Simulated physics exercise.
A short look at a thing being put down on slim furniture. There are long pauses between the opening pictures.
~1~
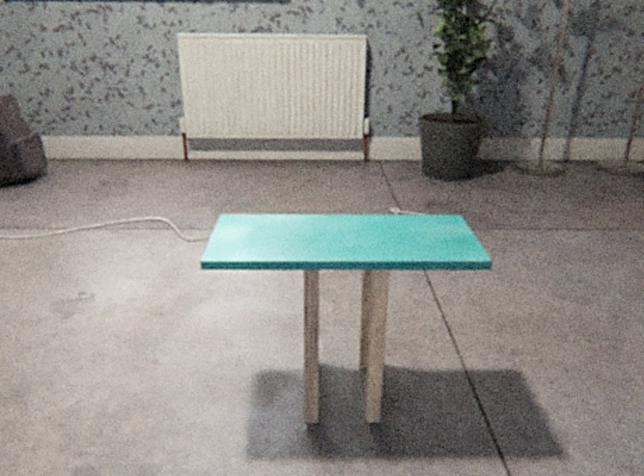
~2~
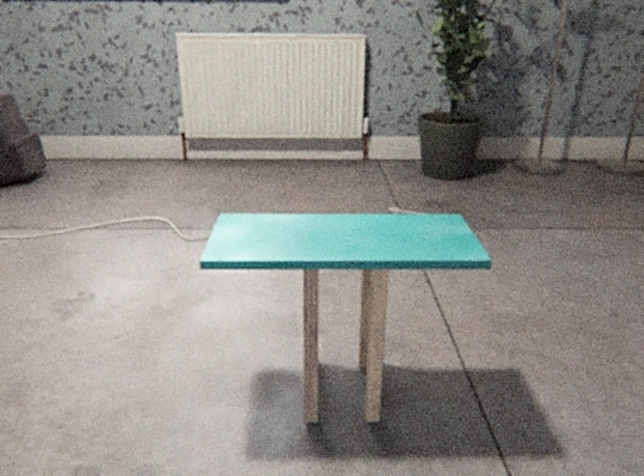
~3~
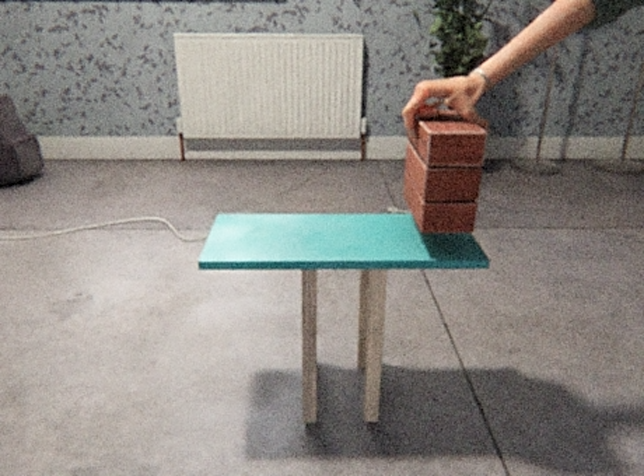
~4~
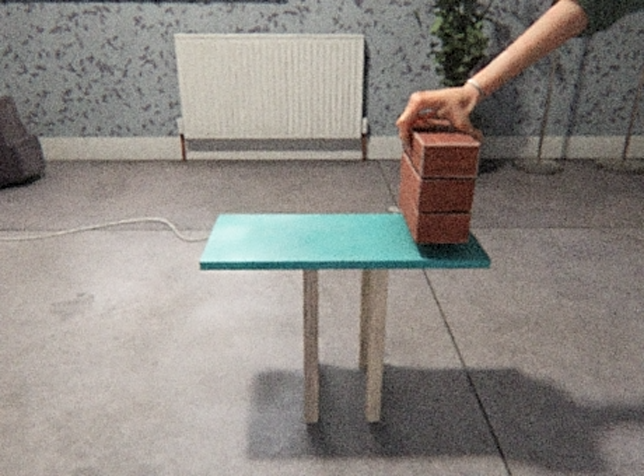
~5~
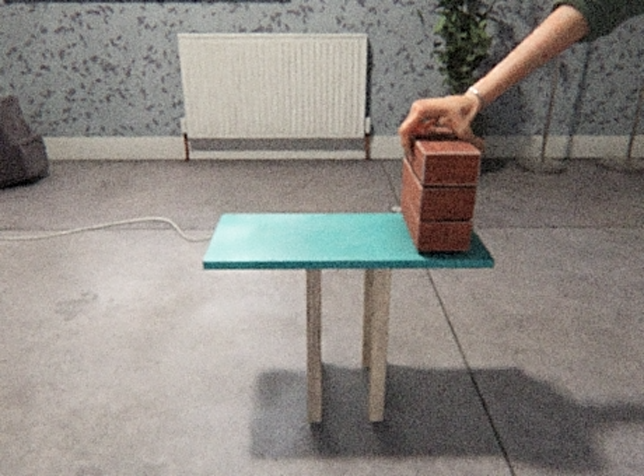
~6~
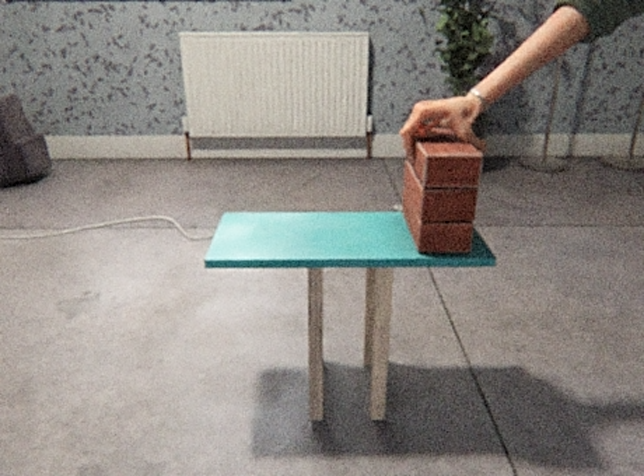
At first, a small turquoise table stands empty on a grey floor, with a radiator and potted plant behind it. Then a hand reaches in from the upper right, gripping a stack of three bricks, and lowers it onto the table's right end. The hand stays on top of the stack.
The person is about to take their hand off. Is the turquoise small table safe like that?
As it turns out, the turquoise small table overbalances.
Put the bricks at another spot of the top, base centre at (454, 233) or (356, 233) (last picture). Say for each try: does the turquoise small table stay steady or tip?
The turquoise small table goes over; keeps steady.
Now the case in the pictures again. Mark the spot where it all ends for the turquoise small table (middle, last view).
At about (513, 295).
Then, 0.48 s after the last picture, turquoise small table tipped 20° from how it was near (413, 236).
Then, 0.64 s after the last picture, turquoise small table tipped 51° from how it was near (478, 271).
At rest, the turquoise small table tips up, near (513, 295).
